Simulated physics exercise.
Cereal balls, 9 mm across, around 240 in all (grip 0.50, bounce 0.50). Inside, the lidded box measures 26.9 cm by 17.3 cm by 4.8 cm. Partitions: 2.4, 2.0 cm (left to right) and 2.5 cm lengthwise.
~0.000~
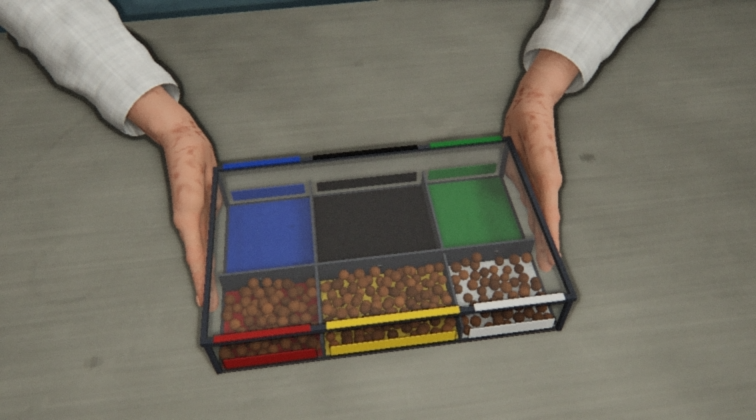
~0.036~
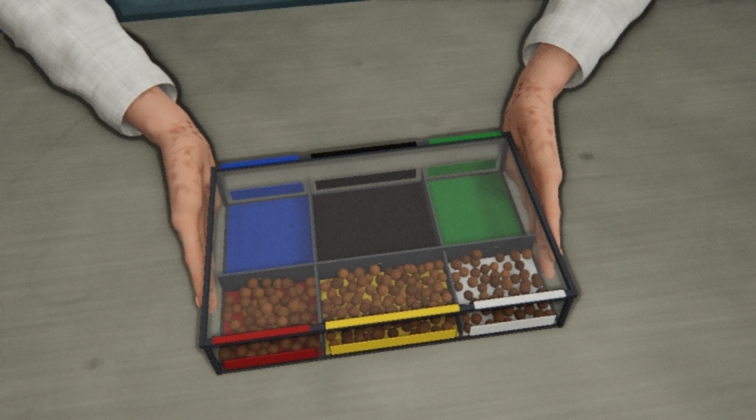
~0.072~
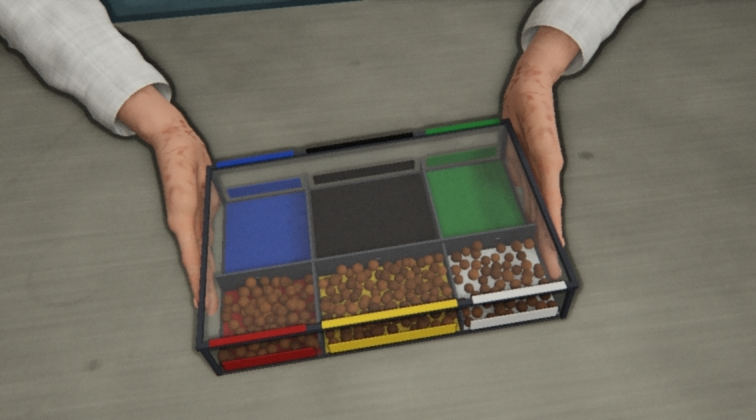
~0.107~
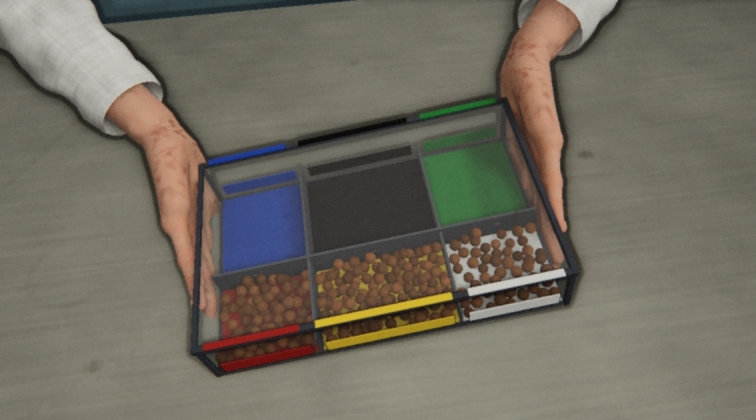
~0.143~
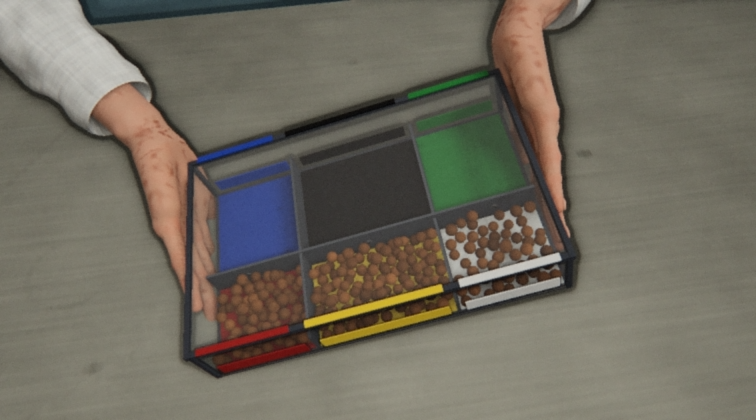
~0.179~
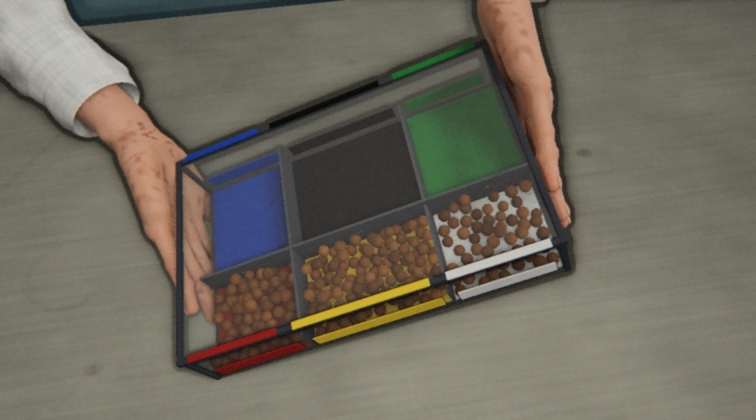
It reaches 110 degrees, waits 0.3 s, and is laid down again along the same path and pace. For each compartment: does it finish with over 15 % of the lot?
Red yes, blue no, green no, yellow yes, white no, black no.
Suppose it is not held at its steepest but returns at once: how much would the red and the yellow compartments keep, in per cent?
Then: Red 75; yellow 20.
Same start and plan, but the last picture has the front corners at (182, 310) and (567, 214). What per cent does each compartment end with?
Red 15, blue 80, green 0, yellow 0, white 0, black 5.
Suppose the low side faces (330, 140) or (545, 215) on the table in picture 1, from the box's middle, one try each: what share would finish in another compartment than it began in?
About 95 and 80 per cent.
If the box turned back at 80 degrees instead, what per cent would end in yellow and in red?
Then: Yellow 35; red 65.
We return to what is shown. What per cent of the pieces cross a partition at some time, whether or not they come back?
Some 60 per cent.
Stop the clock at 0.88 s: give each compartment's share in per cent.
Red 65; blue 0; green 0; yellow 35; white 0; black 0.
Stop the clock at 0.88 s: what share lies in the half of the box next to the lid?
About 70 per cent.
After 0.88 s, tilt 110 degrees; red 65 %, yellow 35 %.
After 1.34 s, tilt 61 degrees; red 70 %, blue 5 %, yellow 20 %.
After 1.88 s, tilt 0 degrees; red 75 %, blue 5 %, yellow 20 %.
At rest (2.3 s), red 75 %, blue 5 %, green 0 %, yellow 20 %, white 0 %, black 0 %.
